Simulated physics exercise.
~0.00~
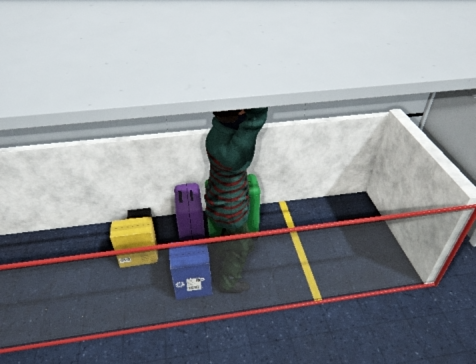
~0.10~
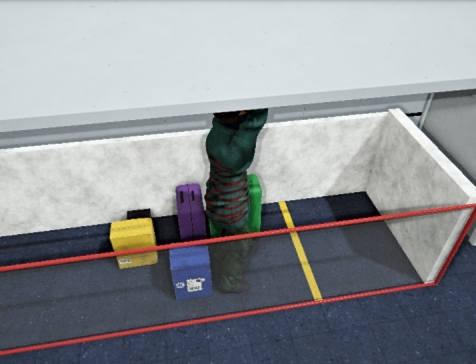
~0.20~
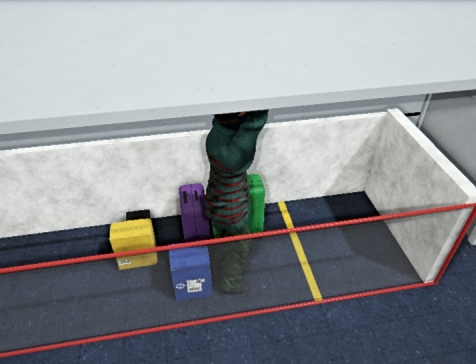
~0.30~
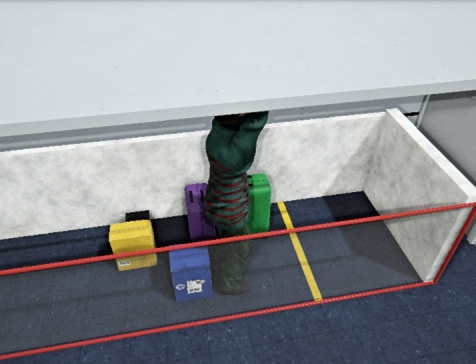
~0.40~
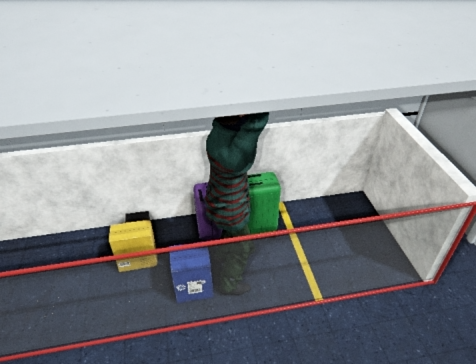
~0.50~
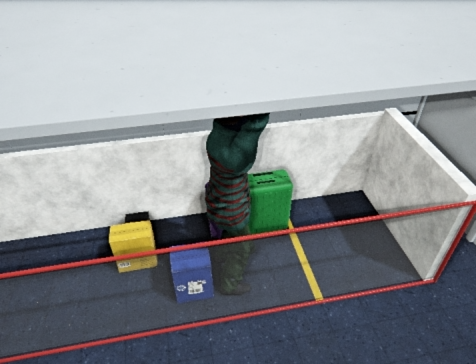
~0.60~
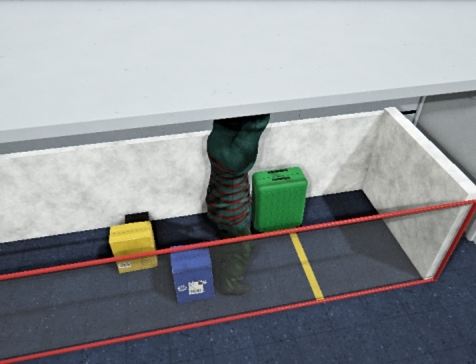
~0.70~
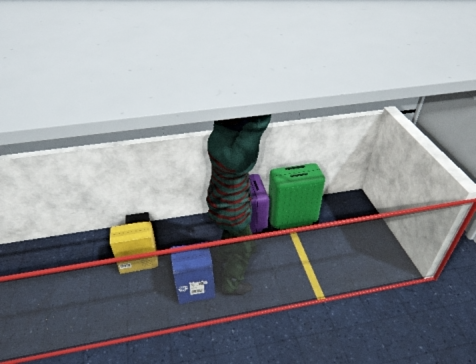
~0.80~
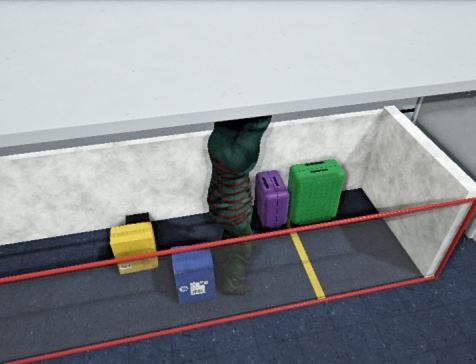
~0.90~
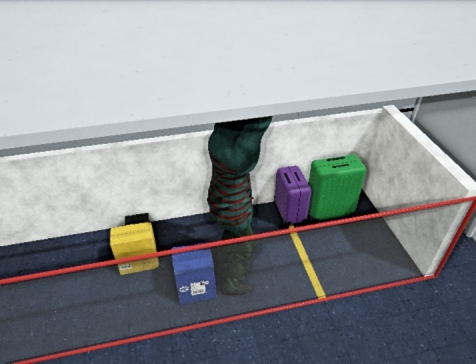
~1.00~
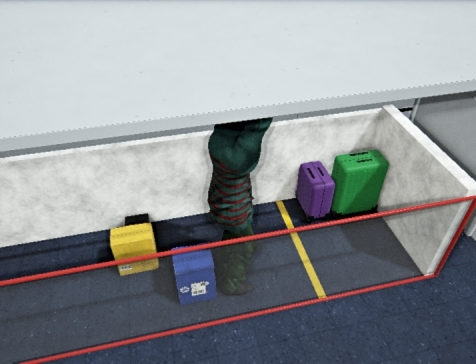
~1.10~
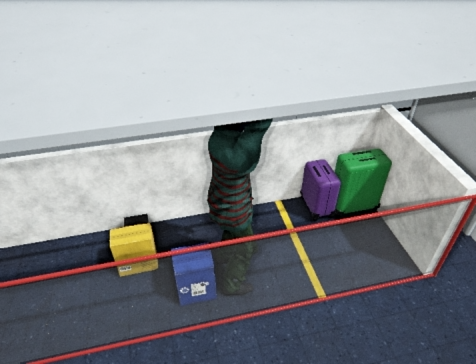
A green suitcase and a smaller purple case roll right along the back wall of a bay, passing behind a standing figure while yellow and blue boxes stay put. Both cross the yellow floor line and end upright near the right end wall.
